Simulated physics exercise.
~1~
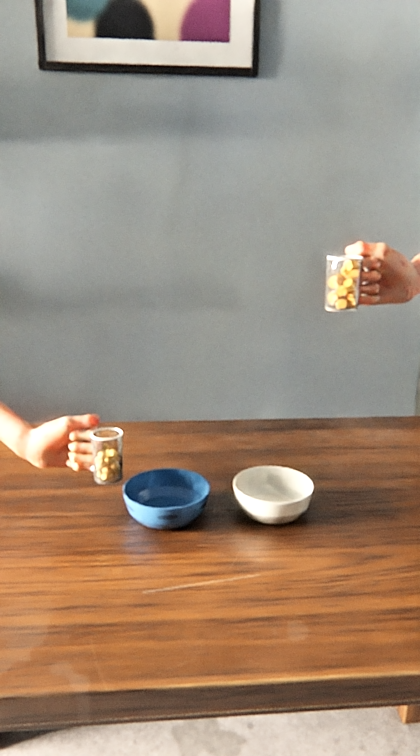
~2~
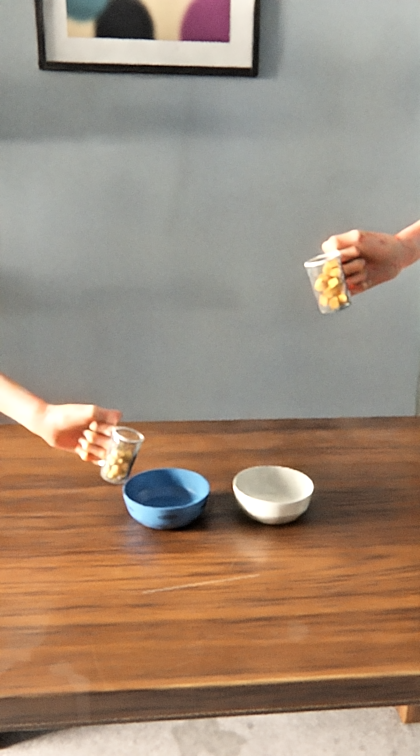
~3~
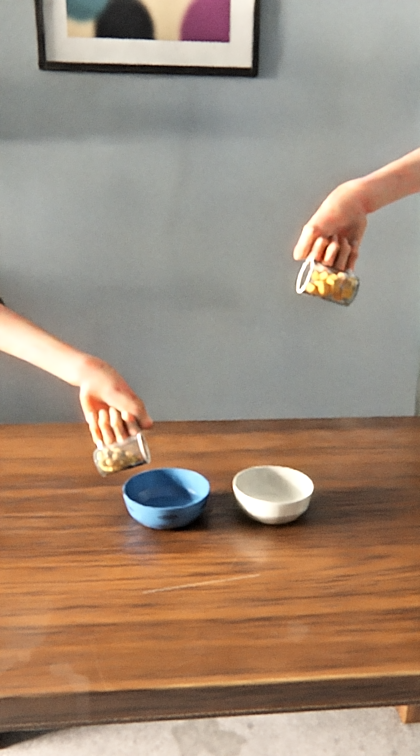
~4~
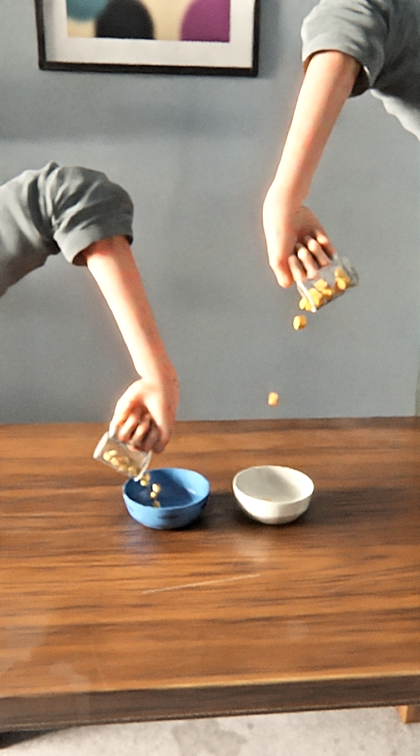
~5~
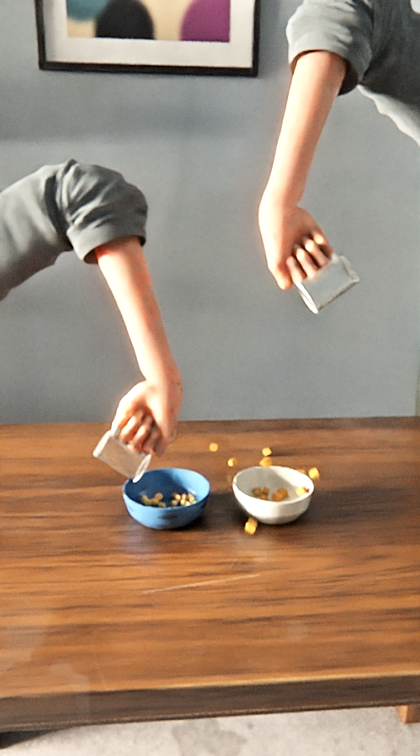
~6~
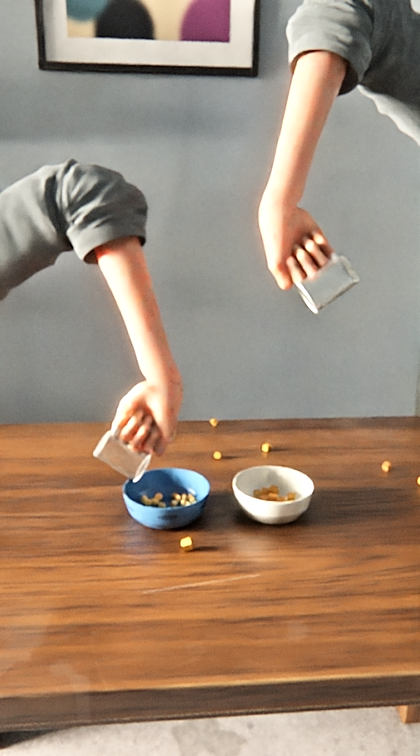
Two hands tip cups of small chunks; the blue bowl catches its load, the white spills some.
